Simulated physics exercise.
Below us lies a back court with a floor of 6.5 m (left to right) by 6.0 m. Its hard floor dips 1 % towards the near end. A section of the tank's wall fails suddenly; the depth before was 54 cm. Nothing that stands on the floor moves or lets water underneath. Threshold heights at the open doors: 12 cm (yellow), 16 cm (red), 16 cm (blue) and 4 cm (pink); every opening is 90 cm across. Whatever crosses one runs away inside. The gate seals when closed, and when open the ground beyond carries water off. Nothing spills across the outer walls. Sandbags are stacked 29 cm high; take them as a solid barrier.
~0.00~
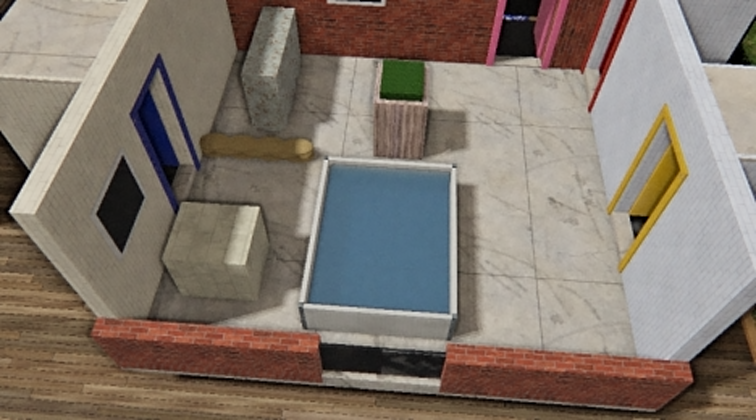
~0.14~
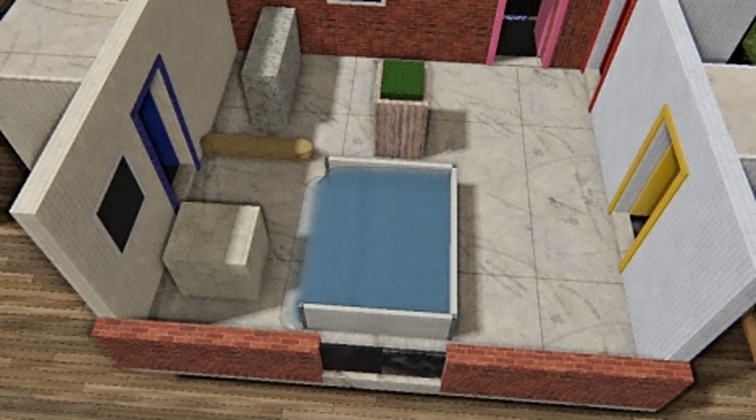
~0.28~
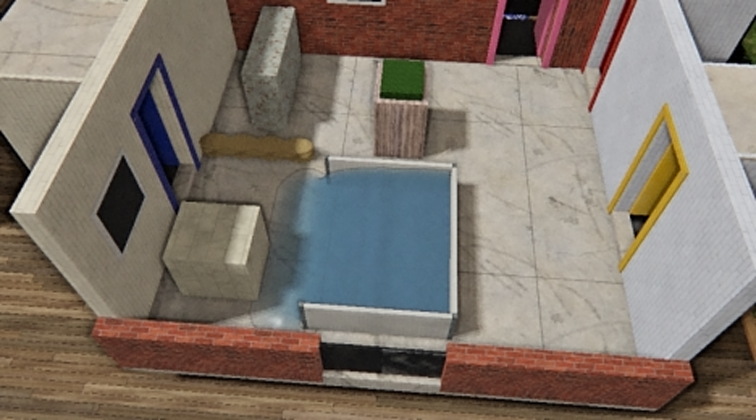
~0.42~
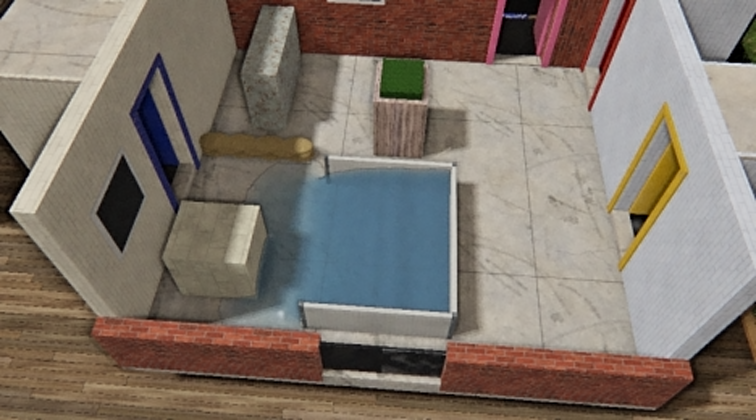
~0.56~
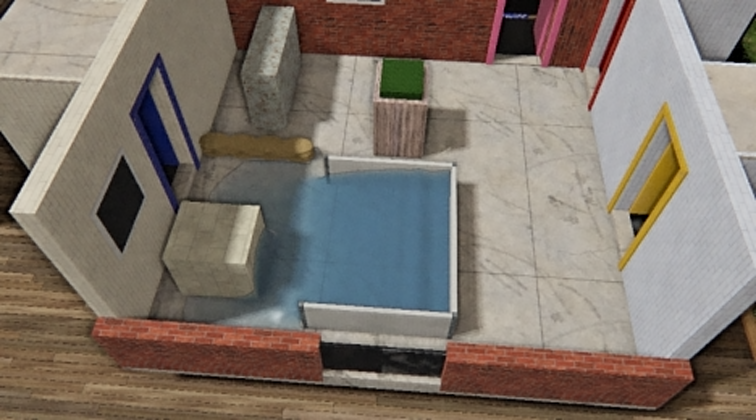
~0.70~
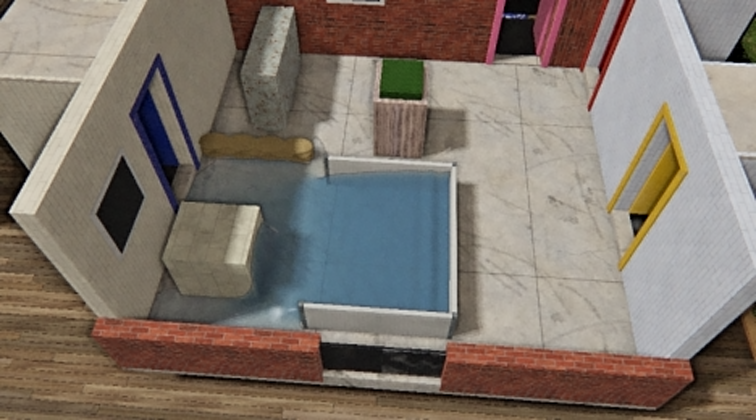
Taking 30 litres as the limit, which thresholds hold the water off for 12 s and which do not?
Within that time: At the yellow door it stays under the limit; at the red door it keeps below the limit; at the blue door it goes over the limit; at the pink door it keeps below the limit.
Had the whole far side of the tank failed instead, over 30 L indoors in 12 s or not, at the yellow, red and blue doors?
Against that limit: Yellow under, red not over, blue below.
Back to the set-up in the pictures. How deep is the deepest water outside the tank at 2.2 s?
Roughly 43 cm.
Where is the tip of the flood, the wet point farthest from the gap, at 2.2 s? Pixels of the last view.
Around (218, 110).
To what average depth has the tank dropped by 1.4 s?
Some 27 cm.
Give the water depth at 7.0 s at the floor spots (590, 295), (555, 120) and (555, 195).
Roughly 5, 0 and 3 cm, in turn.
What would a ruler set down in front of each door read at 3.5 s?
In cm: Yellow 0, red 0, blue 27, pink 0.
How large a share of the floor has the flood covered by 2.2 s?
Some 25 per cent of it.
After 1.4 s water covers 20 % of the floor and is deepest (40 cm) near (210, 166); yellow door not reached, red door not reached, blue door 36 cm at the sill, 32 L in, pink door not reached.
After 2.2 s water covers 25 % of the floor and is deepest (43 cm) near (168, 261); yellow door not reached, red door not reached, blue door 35 cm at the sill, 124 L in, pink door not reached.
After 3.5 s water covers 30 % of the floor and is deepest (30 cm) near (140, 344); yellow door not reached, red door not reached, blue door 27 cm at the sill, 224 L in, pink door not reached.
After 7.0 s water covers 55 % of the floor and is deepest (22 cm) near (267, 268); yellow door 3 cm at the sill, 0 L in, red door not reached, blue door 9 cm at the sill, 260 L in, pink door not reached.
After 12.0 s water covers 90 % of the floor and is deepest (13 cm) near (257, 314); yellow door 3 cm at the sill, 0 L in, red door 2 cm at the sill, 0 L in, blue door 11 cm at the sill, 270 L in, pink door 3 cm at the sill, 0 L in.
